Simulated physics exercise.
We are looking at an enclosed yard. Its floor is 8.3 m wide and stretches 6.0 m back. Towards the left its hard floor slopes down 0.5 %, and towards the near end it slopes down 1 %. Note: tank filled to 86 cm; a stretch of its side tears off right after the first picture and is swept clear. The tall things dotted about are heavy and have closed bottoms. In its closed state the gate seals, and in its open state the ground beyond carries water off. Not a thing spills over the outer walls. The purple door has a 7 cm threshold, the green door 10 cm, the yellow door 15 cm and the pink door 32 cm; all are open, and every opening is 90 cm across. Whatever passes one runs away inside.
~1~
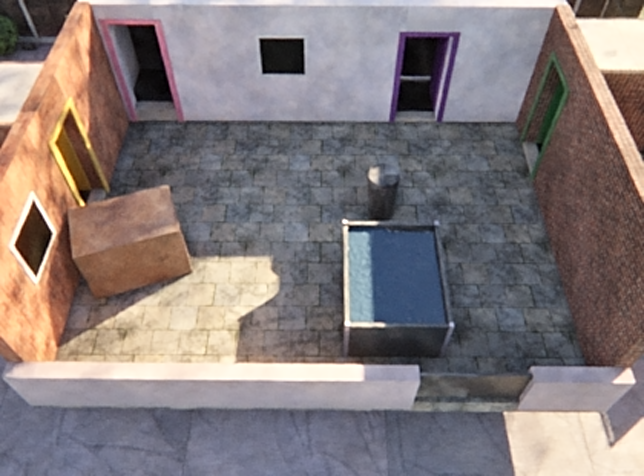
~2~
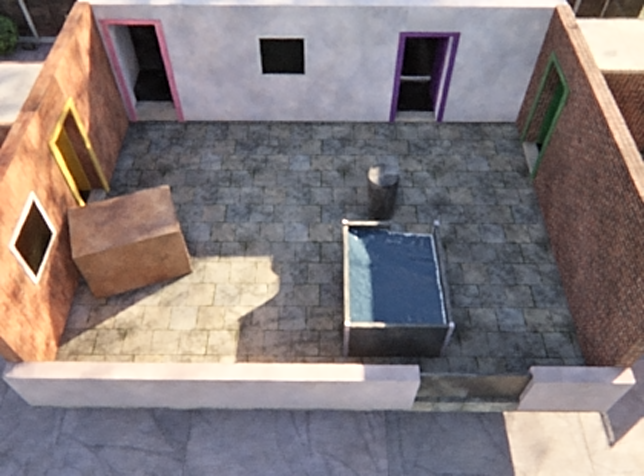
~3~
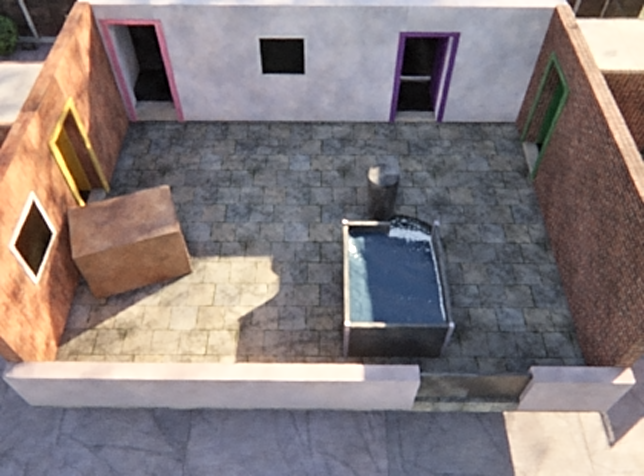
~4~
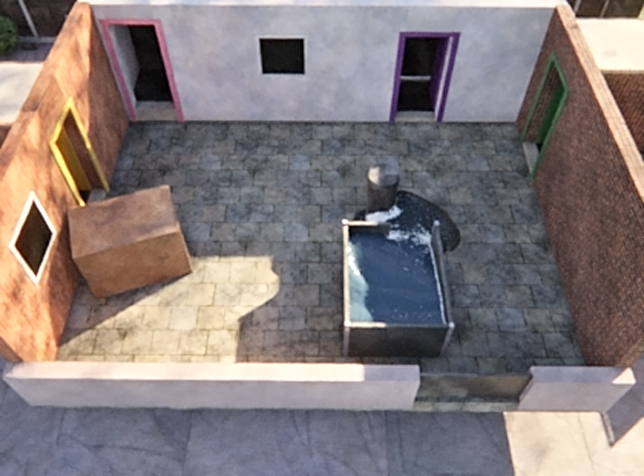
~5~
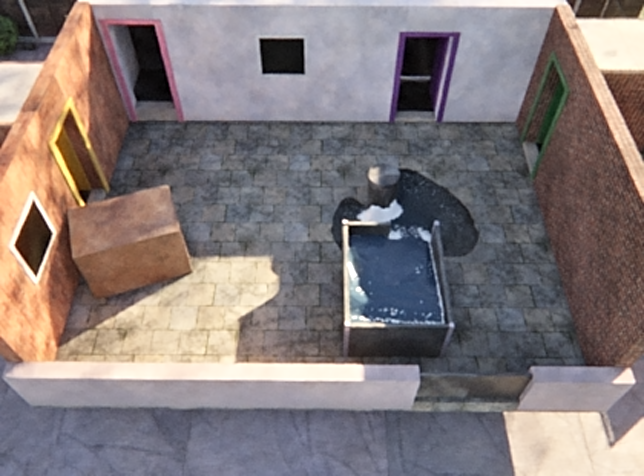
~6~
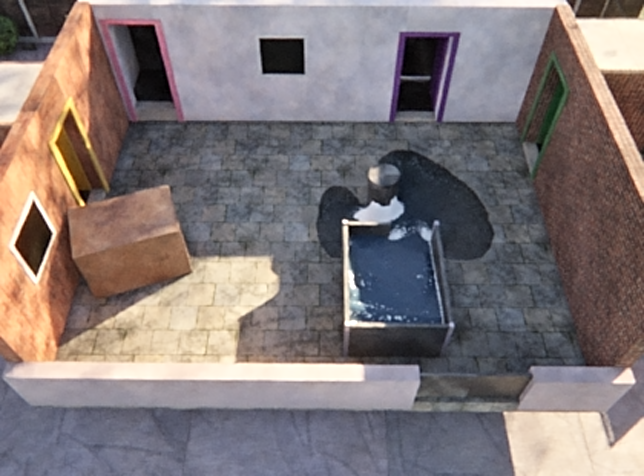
In the video, a walled yard holds a brown block, a dark post and a water-filled tank. Water slops inside the tank, then pours out its far side, spreading around the post in a dark, widening pool across the paving.
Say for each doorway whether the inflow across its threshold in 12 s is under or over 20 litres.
At the end, my guess is the purple door lets through more than the limit, my guess is the green door lets through more than the limit, my guess is the yellow door lets through less than the limit, my guess is the pink door lets through less than the limit.
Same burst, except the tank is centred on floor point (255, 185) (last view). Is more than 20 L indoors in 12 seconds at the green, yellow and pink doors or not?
Result - green door exceeds it, yellow door does not exceed it, pink door does not exceed it.
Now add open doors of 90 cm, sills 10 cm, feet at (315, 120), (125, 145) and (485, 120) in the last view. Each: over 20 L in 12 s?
In that order: Short of it, short of it, beyond it.
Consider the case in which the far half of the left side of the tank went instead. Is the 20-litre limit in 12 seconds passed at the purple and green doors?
Outcome at purple: Not exceeded; outcome at green: Not exceeded.
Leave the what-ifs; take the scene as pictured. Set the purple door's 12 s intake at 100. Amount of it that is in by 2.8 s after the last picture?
Share by then: ~ 70 %.
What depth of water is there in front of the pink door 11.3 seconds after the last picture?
3.5 cm.
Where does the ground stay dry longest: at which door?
The pink door.
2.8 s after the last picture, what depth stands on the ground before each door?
Door by door in cm, purple shows 17, green shows 17, yellow shows 3, pink shows 0.
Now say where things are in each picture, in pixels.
The first frame shows still water, 86 cm deep, in the tank at (394, 274).
In the second frame, the front is at a hidden place, 0.5 m from the gap on the tank's far side; 0.3 m2 of floor is under water; 86 cm left at the back of the tank.
In the third frame, the front is at (390, 219), 0.9 m from the gap on the tank's far side; 0.8 m2 of floor is under water; 86 cm left at the back of the tank.
In the fourth frame, the front is at (410, 195), 1.5 m from the gap on the tank's far side; 1.8 m2 of floor is under water; 84 cm left at the back of the tank.
In the fifth frame, the front is at (410, 173), 2.1 m from the gap on the tank's far side; 3.2 m2 of floor is under water; 75 cm left at the back of the tank.
In the sixth frame, water pours out on the tank's far side and has run 2.6 m, to (411, 154); typically 4 cm deep outside, 73 cm at the tank's back.
Then, 0.7 s after the last picture water covers 30 % of the floor and is deepest (46 cm) near (387, 222); purple door 11 cm at the sill, 20 L in, green door not reached, yellow door not reached, pink door not reached.
Then, 1.5 s after the last picture water covers 40 % of the floor and is deepest (40 cm) near (497, 125); purple door 17 cm at the sill, 90 L in, green door 13 cm at the sill, 5 L in, yellow door not reached, pink door not reached.
Then, 2.8 s after the last picture water covers 45 % of the floor and is deepest (24 cm) near (387, 222); purple door 17 cm at the sill, 163 L in, green door 17 cm at the sill, 46 L in, yellow door 3 cm at the sill, 0 L in, pink door not reached.
Then, 6.3 s after the last picture water covers 80 % of the floor and is deepest (12 cm) near (387, 222); purple door 10 cm at the sill, 237 L in, green door 8 cm at the sill, 66 L in, yellow door 5 cm at the sill, 0 L in, pink door 4 cm at the sill, 0 L in.
Then, 11.3 s after the last picture water covers 95 % of the floor and is deepest (8 cm) near (554, 388); purple door 3 cm at the sill, 242 L in, green door 4 cm at the sill, 66 L in, yellow door 8 cm at the sill, 0 L in, pink door 3 cm at the sill, 0 L in.
